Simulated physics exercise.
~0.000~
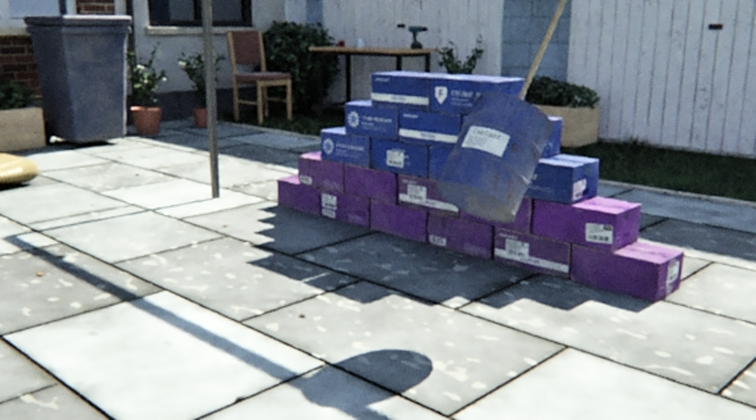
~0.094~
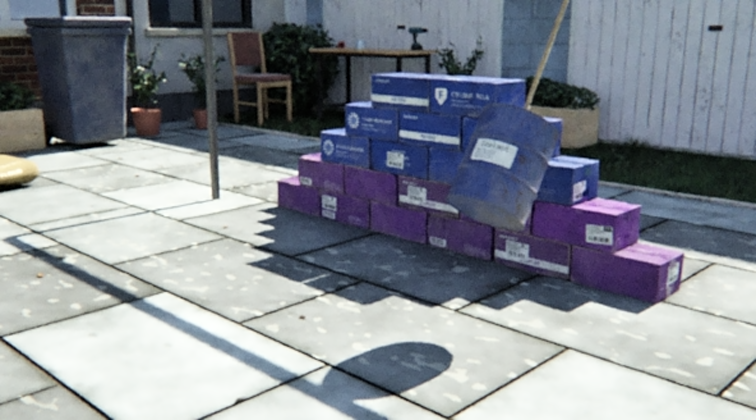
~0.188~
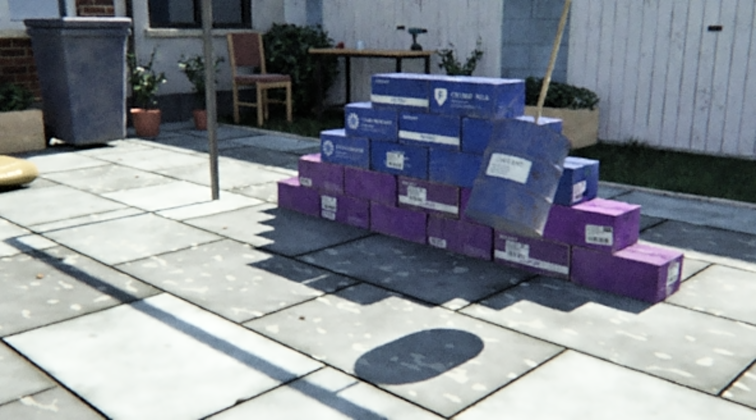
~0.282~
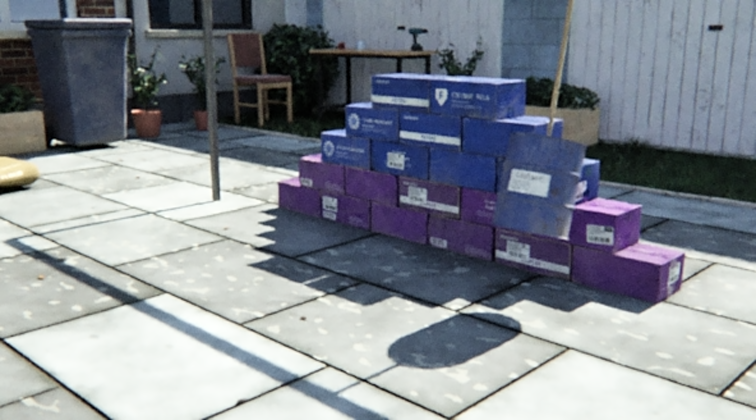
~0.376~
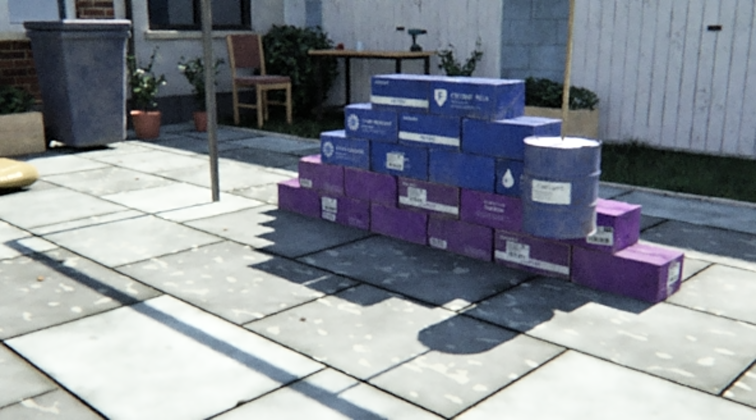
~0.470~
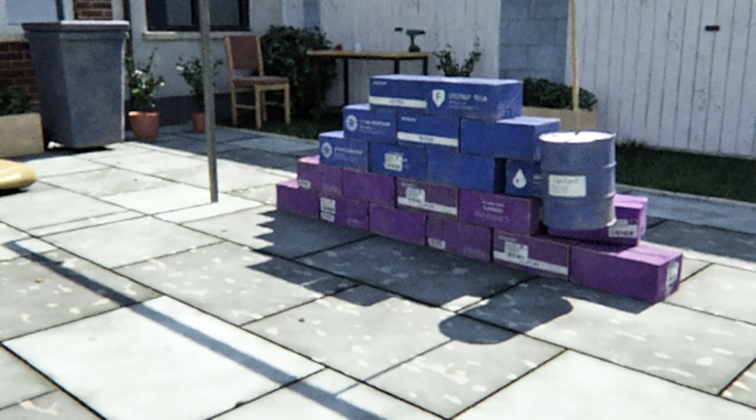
A stack of blue and purple boxes stood on a sunny patio while a blue drum on a line swung from left to right across its right side, and a couple of boxes shifted slightly.
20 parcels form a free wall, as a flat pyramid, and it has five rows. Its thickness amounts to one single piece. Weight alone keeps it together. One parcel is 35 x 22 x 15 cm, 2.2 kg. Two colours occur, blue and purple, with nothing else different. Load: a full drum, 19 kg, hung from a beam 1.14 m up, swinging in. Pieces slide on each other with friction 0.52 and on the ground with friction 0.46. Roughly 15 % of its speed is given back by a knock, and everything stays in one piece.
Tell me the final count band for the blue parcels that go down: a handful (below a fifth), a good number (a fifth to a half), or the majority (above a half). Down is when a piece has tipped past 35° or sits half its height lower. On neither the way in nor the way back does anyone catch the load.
A handful.
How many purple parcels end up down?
By colour: Purple 1.
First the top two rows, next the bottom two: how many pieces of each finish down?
Top group: 0; bottom group: 1.
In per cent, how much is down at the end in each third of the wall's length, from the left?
Left 0 %, middle 0 %, right 20 %.
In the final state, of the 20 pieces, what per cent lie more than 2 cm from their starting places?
20 in a hundred.
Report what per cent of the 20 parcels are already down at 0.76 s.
5 percent by then.
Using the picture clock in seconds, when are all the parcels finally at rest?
That is at about 1.5 s.
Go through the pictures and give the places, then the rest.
In the first frame (we follow the side turned to the camera), drum (498, 144) line 37° before plumb; top blue parcel (462, 97); top purple parcel (369, 184); no piece has moved.
Drum (506, 156) line 32° before plumb; top blue parcel (462, 98), in the second frame.
Drum (521, 171) line 24° before plumb; top blue parcel (462, 99), in the third frame.
Drum (541, 185) line 13° before plumb; top blue parcel (462, 99), in the fourth frame.
Drum (563, 193) line plumb; top blue parcel (461, 100), in the fifth frame.
Drum (578, 186) line 9° past plumb; top blue parcel (460, 100); top purple parcel (368, 187); 2 stirred so far, in the sixth frame.
Around 0.53 s, line 14° past plumb; none of the 9 blue parcels down (0 of 20 in all colours); top blue parcel unmoved.
Around 0.56 s, line 16° past plumb; none of the 9 blue parcels down (0 of 20 in all colours); top blue parcel unmoved.
Around 0.64 s, line 21° past plumb; none of the 9 blue parcels down (0 of 20 in all colours); top blue parcel displaced 21 mm.
Around 0.76 s, line 24° past plumb; none of the 9 blue parcels down (1 of 20 in all colours); top blue parcel displaced 36 mm.
Finally (1.6 s), line 23° before plumb; none of the 9 blue parcels down (1 of 20 in all colours); top blue parcel displaced 42 mm; top purple parcel unmoved. That is 0 per cent. Seen by the last camera, middles, top blue parcel near (482, 96), top purple parcel near (383, 184).
